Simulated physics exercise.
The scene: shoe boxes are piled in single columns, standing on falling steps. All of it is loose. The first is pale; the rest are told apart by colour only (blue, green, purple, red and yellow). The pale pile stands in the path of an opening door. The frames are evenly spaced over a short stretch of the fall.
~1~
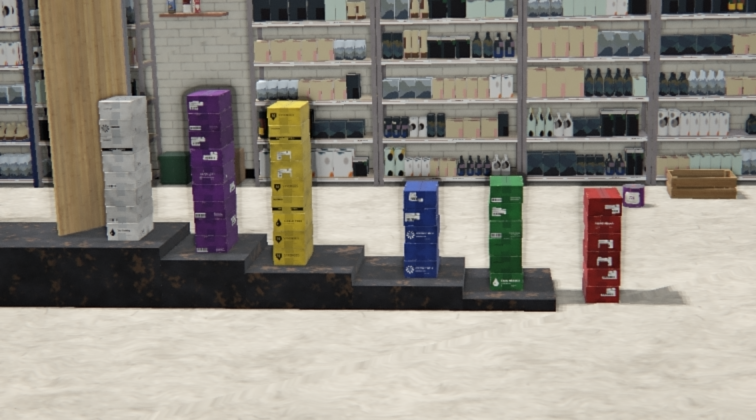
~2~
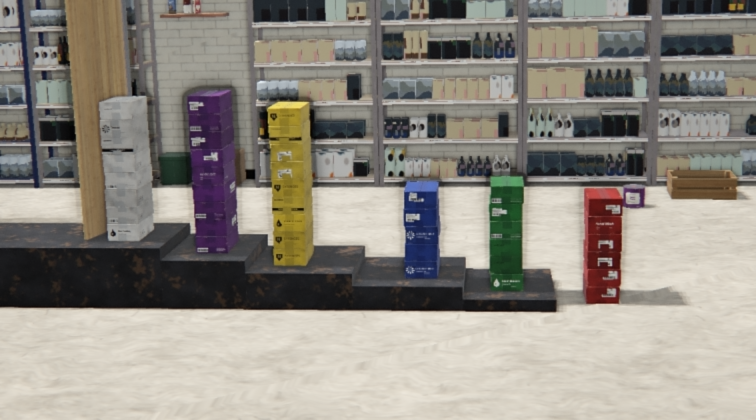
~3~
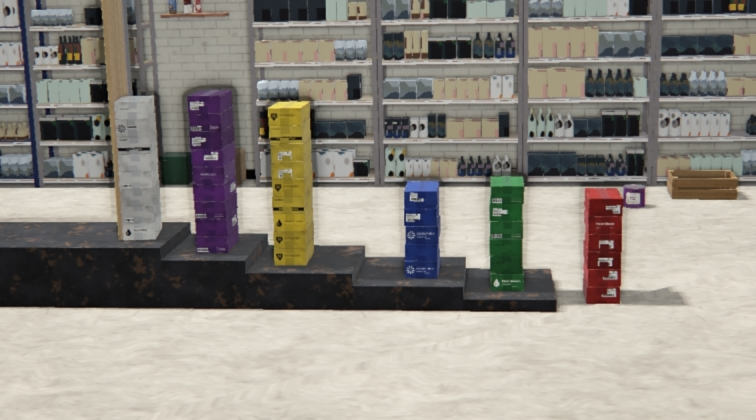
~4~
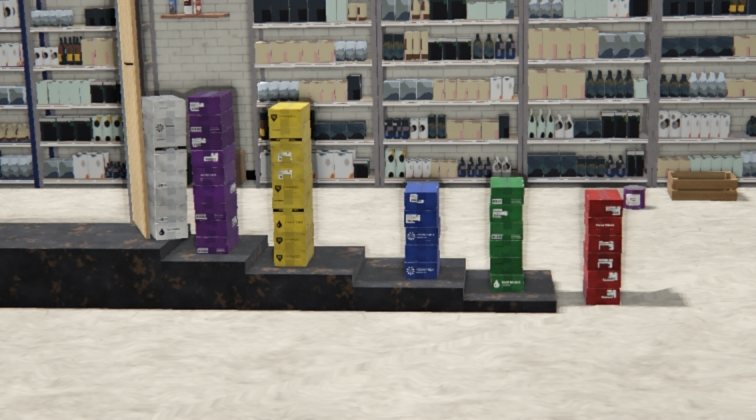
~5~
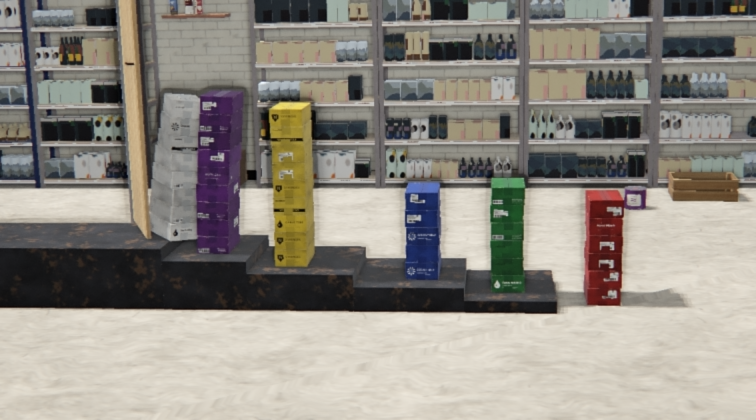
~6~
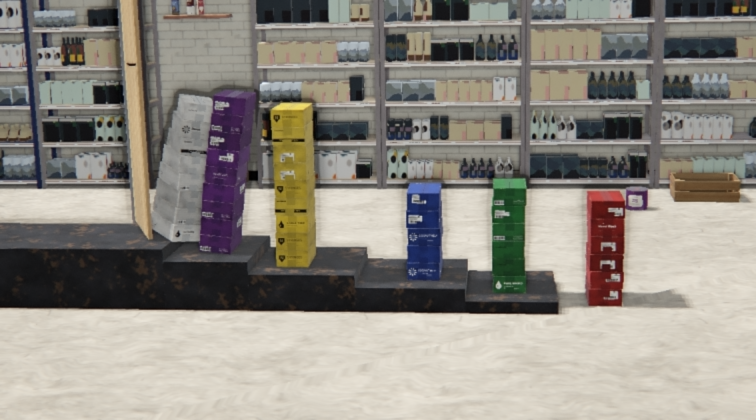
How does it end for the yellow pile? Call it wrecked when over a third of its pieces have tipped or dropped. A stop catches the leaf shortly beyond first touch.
That pile gets wrecked.
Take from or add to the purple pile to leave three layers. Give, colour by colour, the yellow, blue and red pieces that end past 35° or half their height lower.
Pile by pile, yellow 0, blue 0, red 0.
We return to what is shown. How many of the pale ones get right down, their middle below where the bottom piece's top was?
It comes to 7.
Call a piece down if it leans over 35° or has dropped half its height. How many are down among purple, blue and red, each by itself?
Purple 8, blue 4, red 0.
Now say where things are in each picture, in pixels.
In the first frame (each place is the centre of the face we see best), door edge swinging in; top yellow box (284, 116); top purple box (203, 104); the others all in place.
Door edge swinging in; top yellow box (284, 117), in the second frame.
Door edge past square; top yellow box (285, 117), in the third frame.
Door edge past square; top yellow box (285, 118), in the fourth frame.
Door edge past square, top of the pale pile leaning a little; top yellow box (286, 118); top purple box (216, 105) moved half its height; 7 have shifted, in the fifth frame.
Door edge past square, top of the pale pile leaning a little; top yellow box (287, 118); top purple box (229, 106) tilted a little; 9 have shifted, in the sixth frame.
Just after the last frame, 6 of the pale pile down; none of the 9 yellow boxes down (8 of 35 in all colours); top yellow box tilted clearly; top purple box tilted well over, about its own height lower.
A moment on, 6 of the pale pile down; 8 of the 9 yellow boxes down (16 of 35 in all colours); top yellow box on its side; top purple box tilted well over, some six heights lower.
When it is over, 6 of the pale pile down; 8 of the 9 yellow boxes down (23 of 35 in all colours); top yellow box on its side; top purple box tilted steeply, some seven heights lower. In pixels of the last frame, middles, top yellow box near (541, 241), top purple box near (396, 227).
